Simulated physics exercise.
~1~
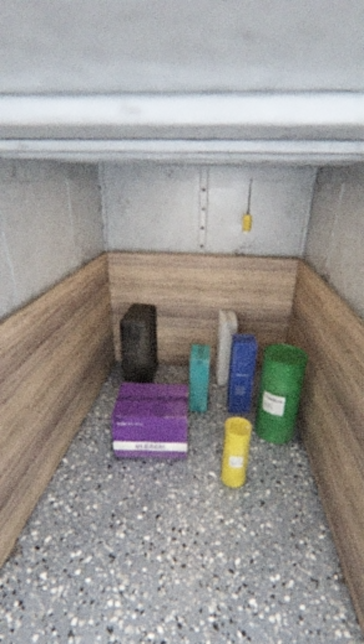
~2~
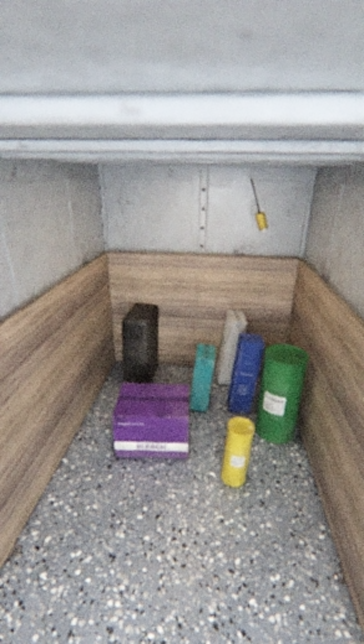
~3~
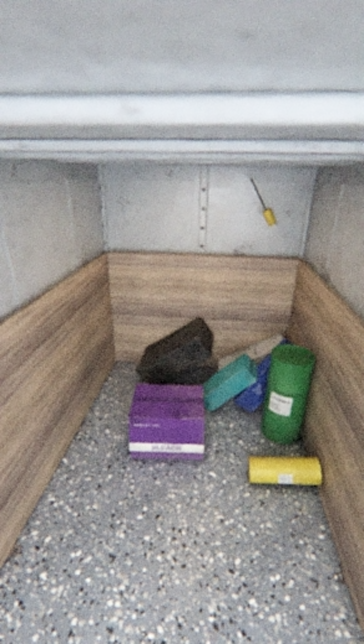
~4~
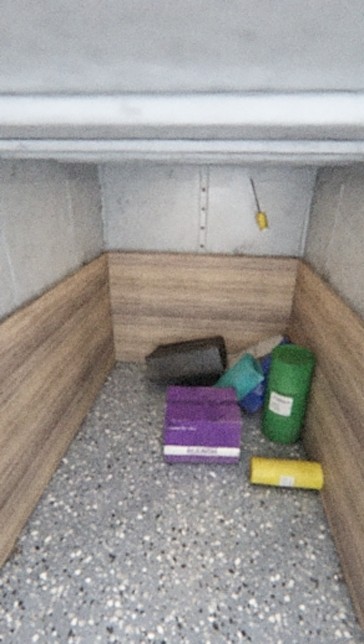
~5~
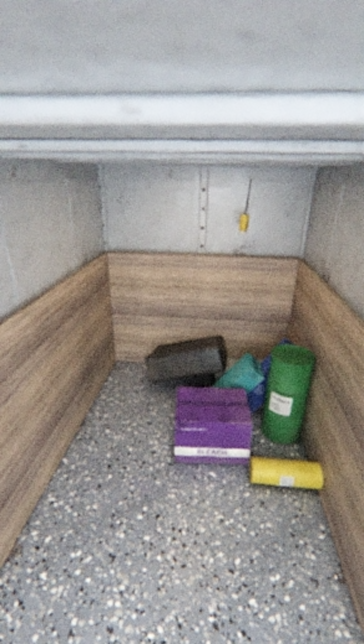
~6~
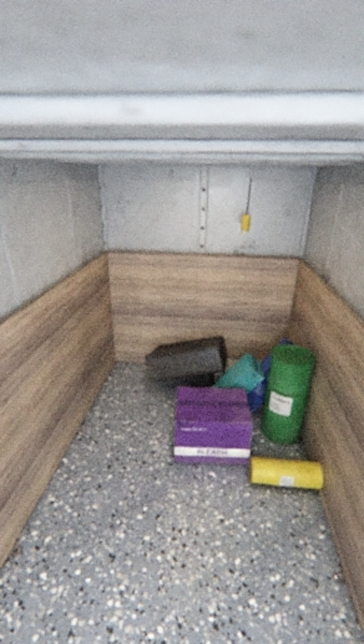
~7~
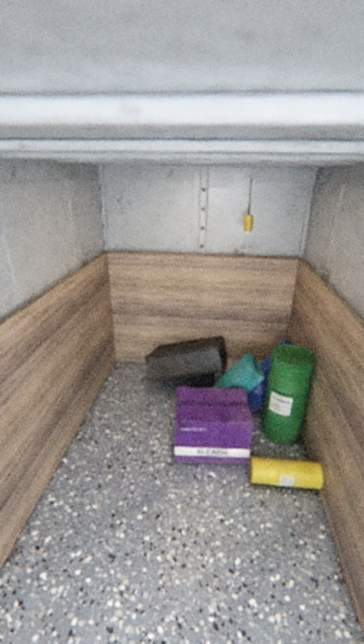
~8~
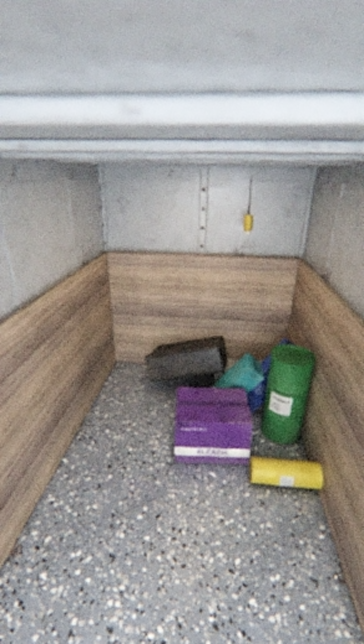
At first, seven loose items stand upright on the speckled floor of a wood-panelled load bay, among them a purple box, a black case and a green drum, while a yellow lamp hangs at the back. The lamp swings to the right and the white box shifts slightly that way. Then the load lurches right, the yellow canister falls on its side, and the black case and turquoise box tip over. The purple box keeps sliding right as the black case settles on its side. Finally the lamp hangs nearly straight, and everything lies still around the upright green drum.
